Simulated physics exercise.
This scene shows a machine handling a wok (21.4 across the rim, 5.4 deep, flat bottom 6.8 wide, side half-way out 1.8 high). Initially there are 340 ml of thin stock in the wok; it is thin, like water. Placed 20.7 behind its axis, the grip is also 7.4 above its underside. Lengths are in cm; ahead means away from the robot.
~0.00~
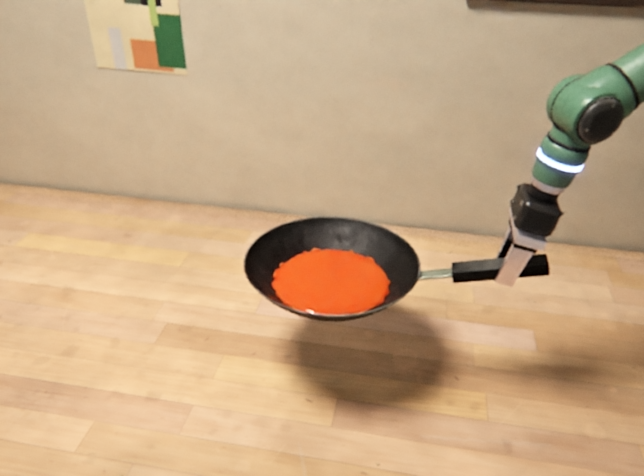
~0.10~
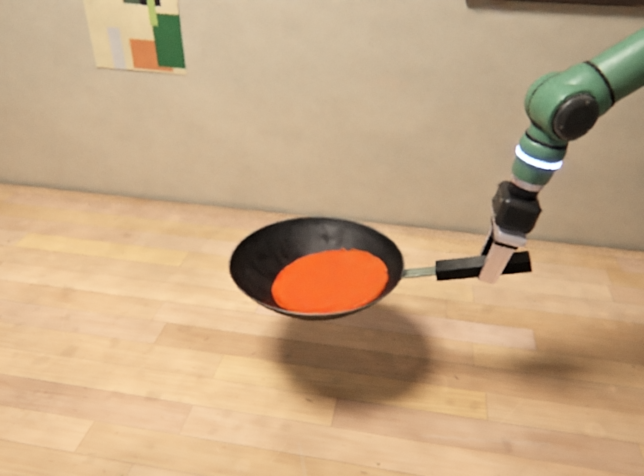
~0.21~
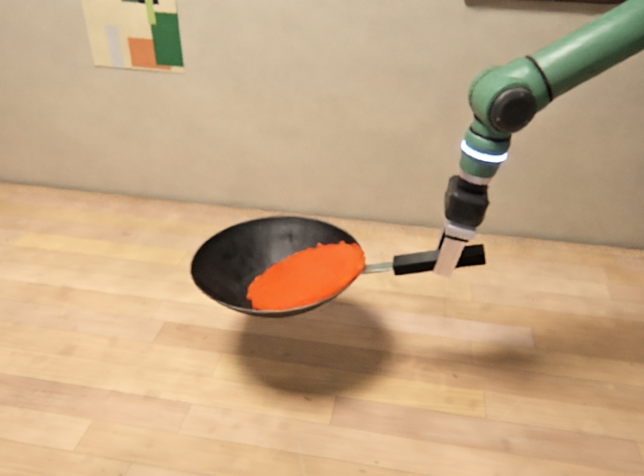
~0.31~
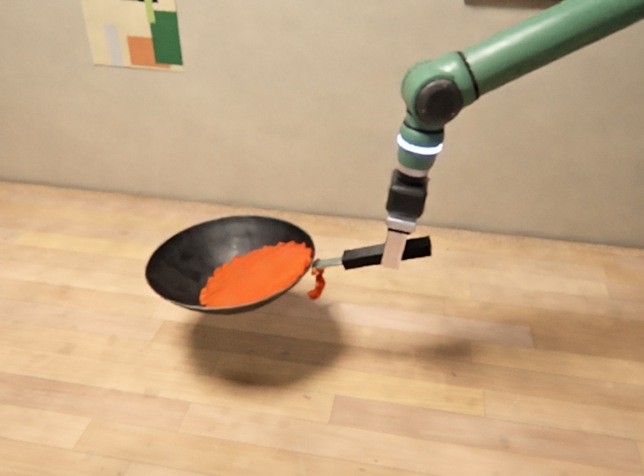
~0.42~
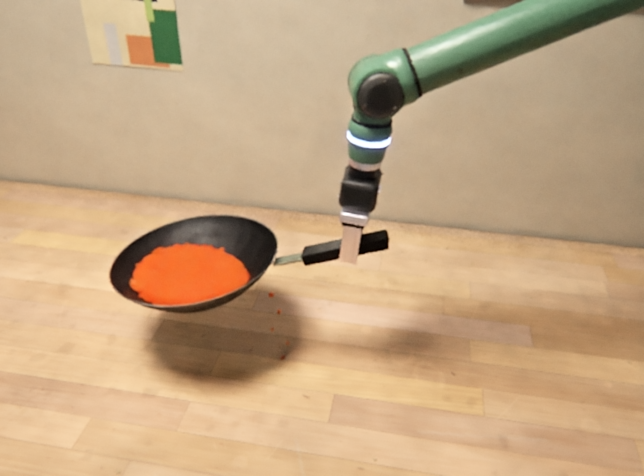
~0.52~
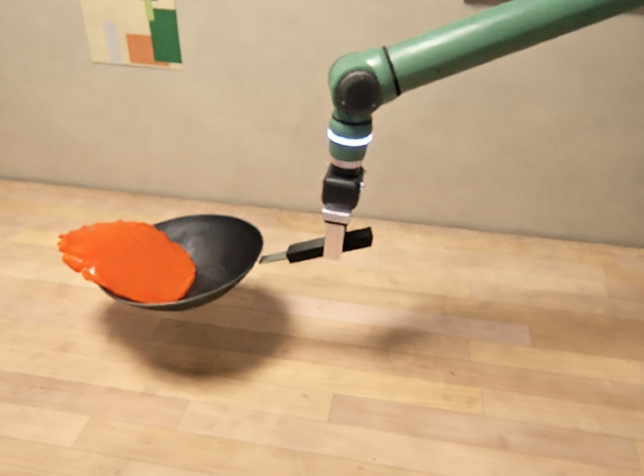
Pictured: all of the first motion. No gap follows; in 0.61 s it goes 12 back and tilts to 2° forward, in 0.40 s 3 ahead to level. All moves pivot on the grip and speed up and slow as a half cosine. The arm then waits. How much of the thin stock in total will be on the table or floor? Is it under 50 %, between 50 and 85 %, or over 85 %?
It is between 50 and 85 %.
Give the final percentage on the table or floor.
65 per cent or so.
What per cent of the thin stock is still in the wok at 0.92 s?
My guess is near 35 in a hundred.
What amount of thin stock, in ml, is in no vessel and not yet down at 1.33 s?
0 ml.
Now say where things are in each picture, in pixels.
The first frame shows the wok middle at (331, 279), level; upper third of the thin stock around (331, 279), from x 275 to 390, top at y 250; 335 ml in the wok.
The second frame shows the wok middle at (317, 279), level; upper third of the thin stock around (349, 281), from x 270 to 385, top at y 250.
The third frame shows the wok middle at (279, 277), tilted 2° forward; upper third of the thin stock around (332, 271), from x 250 to 365, top at y 245.
The fourth frame shows the wok middle at (234, 275), tilted 5° forward; upper third of the thin stock around (282, 269), from x 200 to 325, top at y 245; 330 ml in the wok, 5 ml in the air or running down outside.
The fifth frame shows the wok middle at (199, 274), tilted 6° forward; upper third of the thin stock around (187, 273), from x 130 to 290, top at y 245; 330 ml in the wok, 5 ml on the table or floor.
The sixth frame shows the wok middle at (186, 272), tilted 7° forward; upper third of the thin stock around (99, 241), from x 60 to 195, top at y 220; 260 ml in the wok, 5 ml on the table or floor, 70 ml in the air or running down outside.
After 0.92 s, tilted 3° forward, liquid up to 15 above the table; 220 ml on the table or floor, 115 ml in the wok.
After 1.33 s, tilted 1° forward, liquid up to 15 above the table; 220 ml on the table or floor, 115 ml in the wok.
After 1.73 s, level, liquid up to 15 above the table; 220 ml on the table or floor, 115 ml in the wok.
After 2.53 s, level, liquid up to 14 above the table; 220 ml on the table or floor, 115 ml in the wok.
In the end, 220 ml on the table or floor, 115 ml in the wok. That is 65 % on the table or floor.
